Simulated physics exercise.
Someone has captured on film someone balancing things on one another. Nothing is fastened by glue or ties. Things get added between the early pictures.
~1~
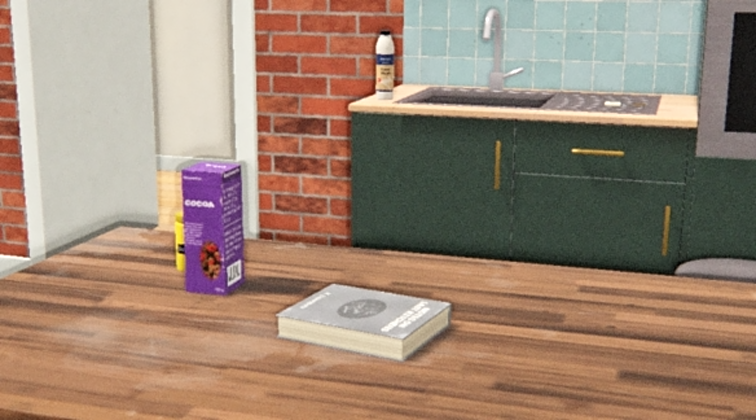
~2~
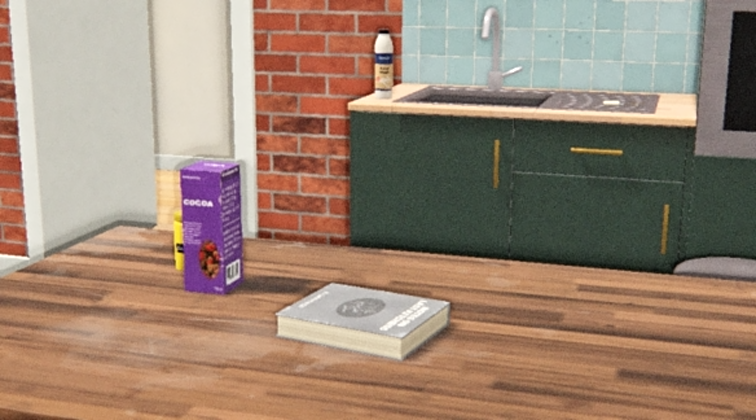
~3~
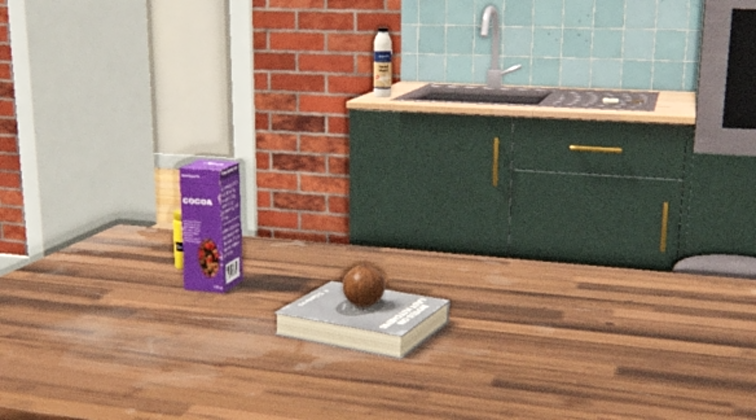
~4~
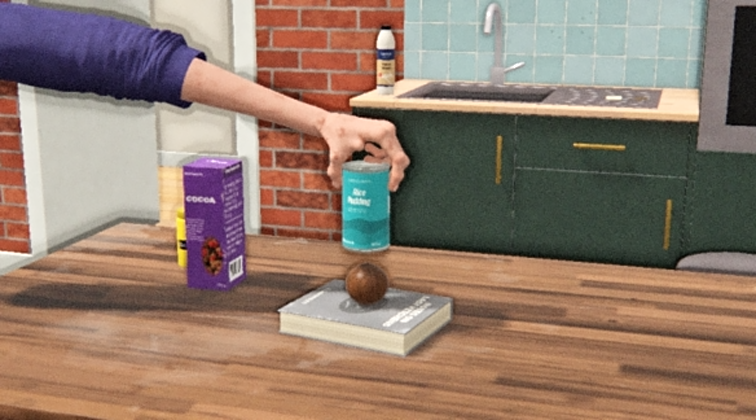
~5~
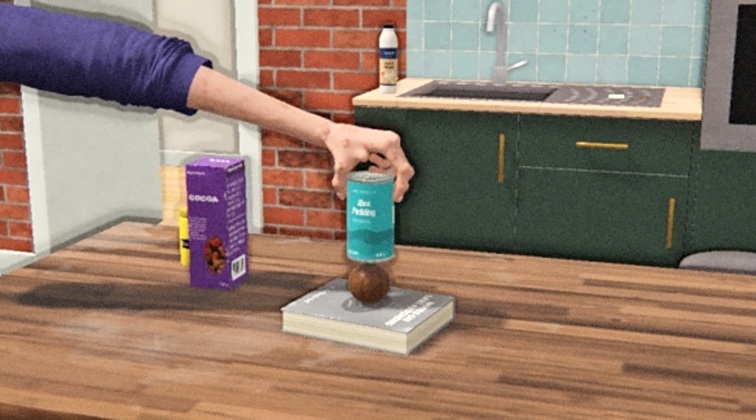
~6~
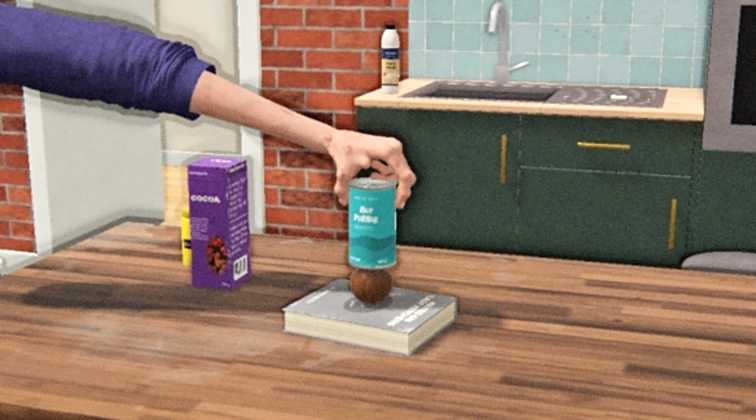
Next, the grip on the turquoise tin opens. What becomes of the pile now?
The pile falls over.
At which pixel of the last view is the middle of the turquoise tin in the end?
I'd point to roughly (569, 326).
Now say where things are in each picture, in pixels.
The last thing is not in view yet; grey book (365, 320), in the first frame.
The last thing is not in view yet, in the second frame.
The last thing is not in view yet; grey book (364, 318), in the third frame.
Still above its spot; turquoise tin (366, 206), in the fourth frame.
Still above its spot; turquoise tin (371, 216); grey book (370, 314), in the fifth frame.
In place under the hand; turquoise tin (373, 223), in the sixth frame.
Then, 0.60 s on from there, turquoise tin turned 52° from how it was put near (414, 240).
Then, 0.80 s on from there, turquoise tin now fallen.
Then, 1.10 s on from there, things are still on the move.
In the end, fallen, turquoise tin; the other 4 unmoved. At the end, from the last picture's camera, turquoise tin near (569, 326). The pile gives way.
